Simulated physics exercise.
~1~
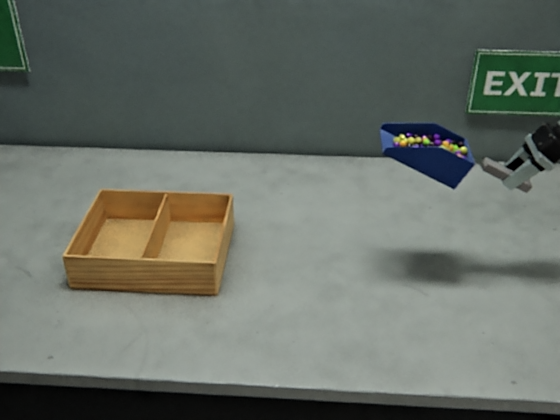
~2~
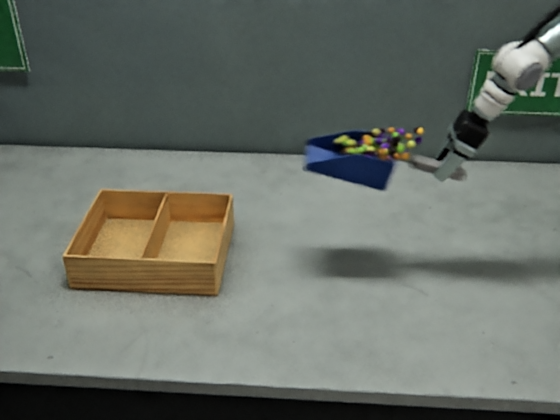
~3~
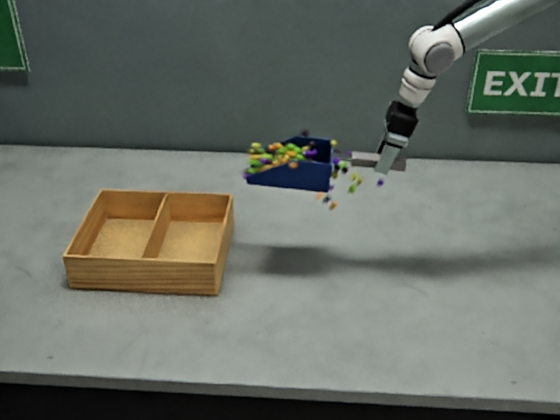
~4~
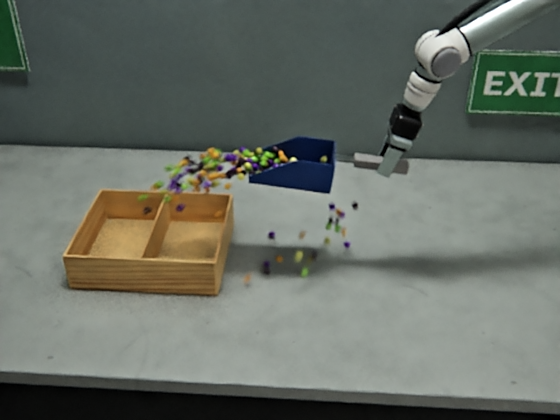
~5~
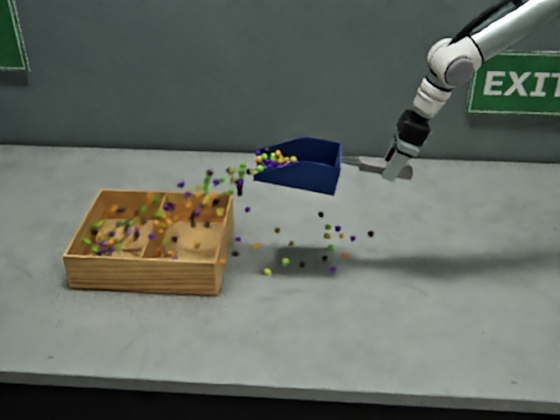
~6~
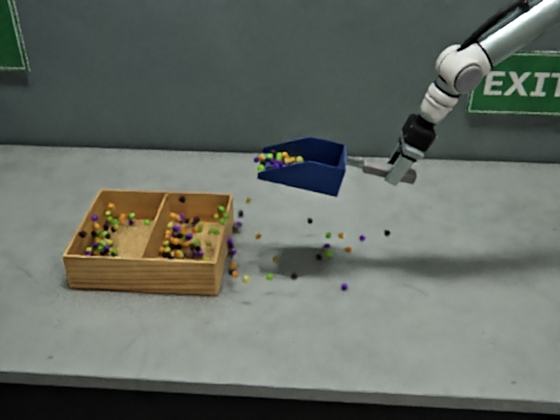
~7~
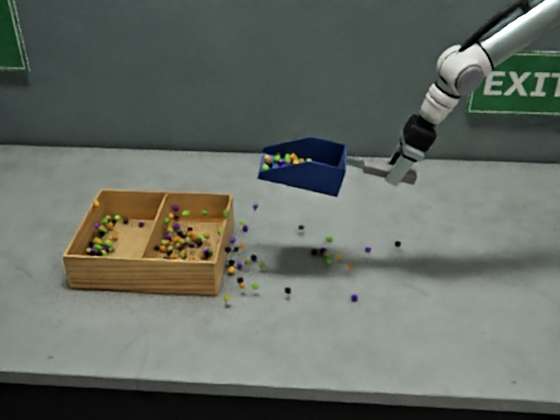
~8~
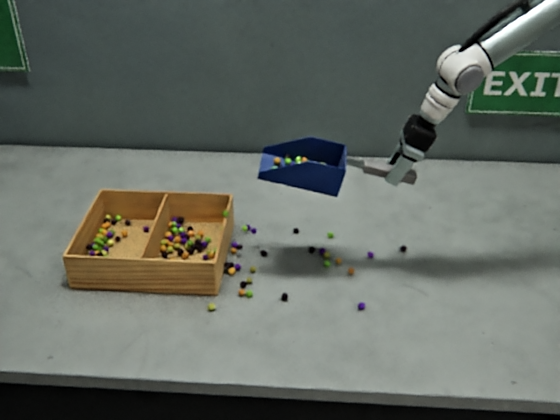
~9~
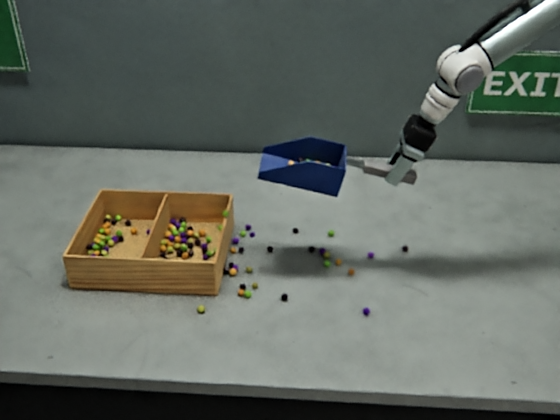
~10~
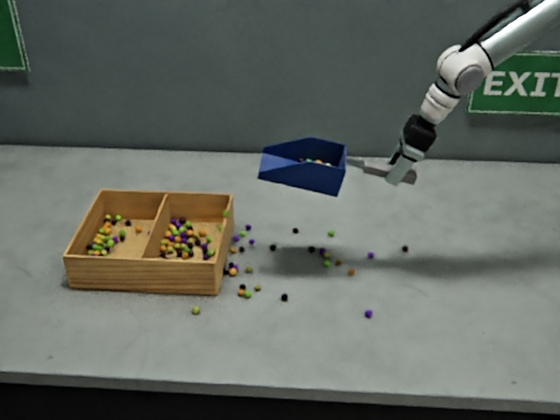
A robot arm swung a blue scoop of colourful round sweets left and stopped short, flinging many into both parts of a divided wooden box, while others scattered on the grey table and some stayed in the scoop as it tipped back slightly.
